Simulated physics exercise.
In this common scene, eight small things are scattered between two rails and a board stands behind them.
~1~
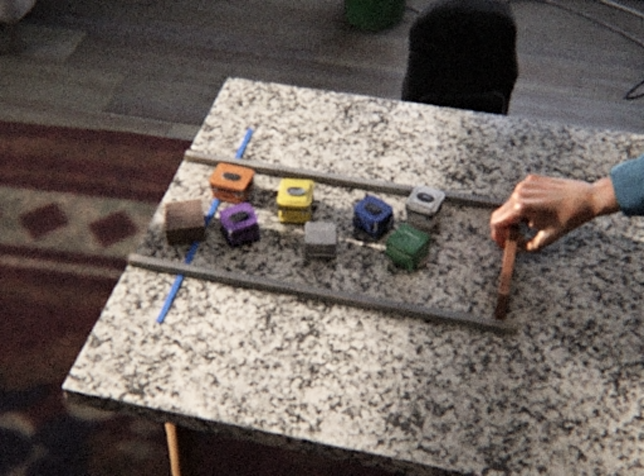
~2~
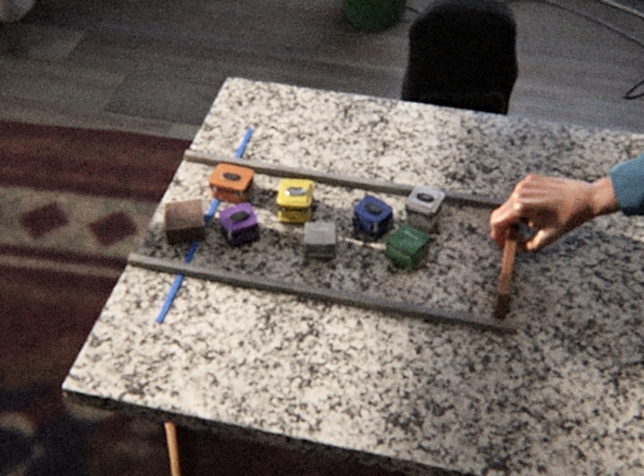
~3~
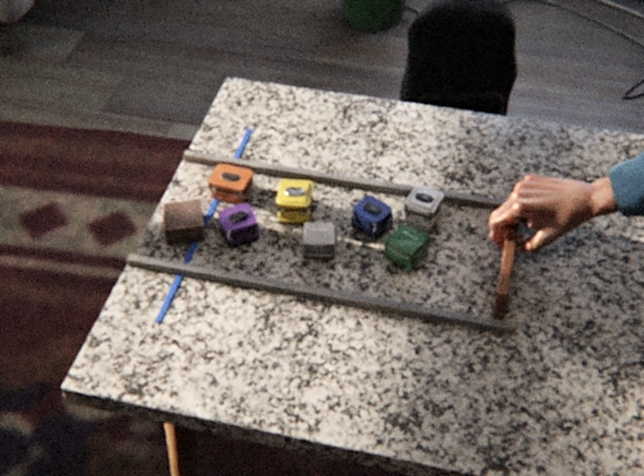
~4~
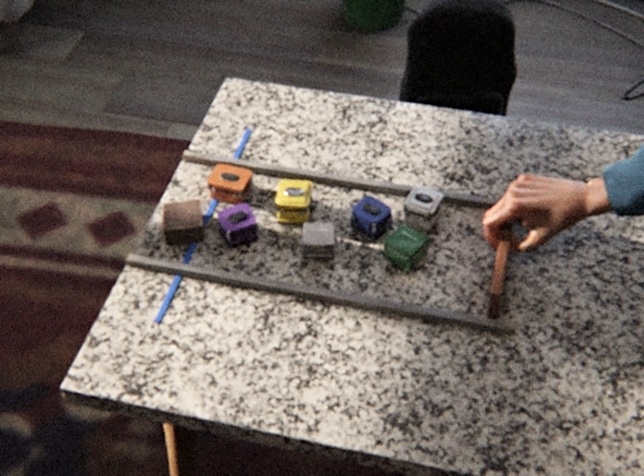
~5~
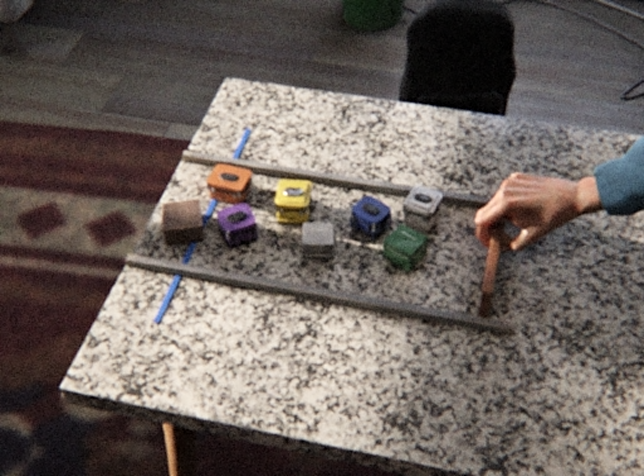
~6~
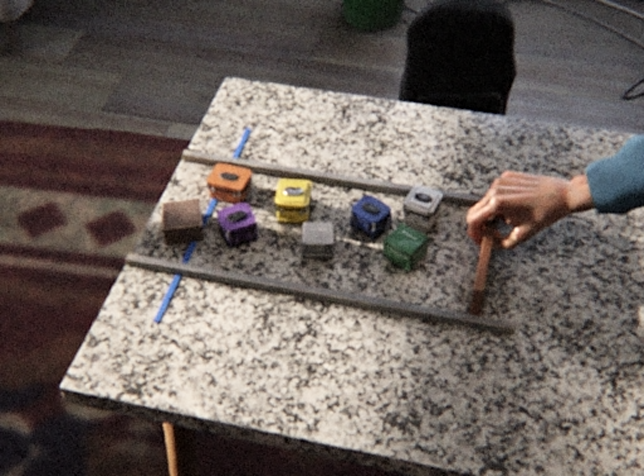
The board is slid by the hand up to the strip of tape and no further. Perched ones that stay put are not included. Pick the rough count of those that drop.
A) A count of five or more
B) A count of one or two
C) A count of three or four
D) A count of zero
C.
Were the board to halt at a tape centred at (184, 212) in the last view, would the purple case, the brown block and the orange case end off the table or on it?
In that case the purple case slides off, the brown block slides off and the orange case slides off.
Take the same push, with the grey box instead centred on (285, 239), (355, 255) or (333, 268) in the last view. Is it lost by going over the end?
One after another: It is safe, then is safe, then is safe.
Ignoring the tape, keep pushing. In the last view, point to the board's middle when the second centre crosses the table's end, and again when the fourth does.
I'd put it close to (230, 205) and later close to (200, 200).
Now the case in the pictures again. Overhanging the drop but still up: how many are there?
Looks like 2 of them.
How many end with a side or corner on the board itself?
Number in contact with it: 3.
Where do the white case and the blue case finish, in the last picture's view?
I'd put one at around (207, 174) and the other at around (189, 202).
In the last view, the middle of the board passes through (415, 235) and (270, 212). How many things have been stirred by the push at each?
Answer - first 3, then 8.
Soon after, none off yet; brown block at rest near (183, 222); orange case at rest near (230, 184); purple case at rest near (238, 225).
Then, none off yet; brown block moved a little near (170, 220); orange case moved a little near (218, 173); purple case moved about its own width near (205, 216).
At rest, the number that fall off is three or four; fallen, purple case, orange case and brown block.
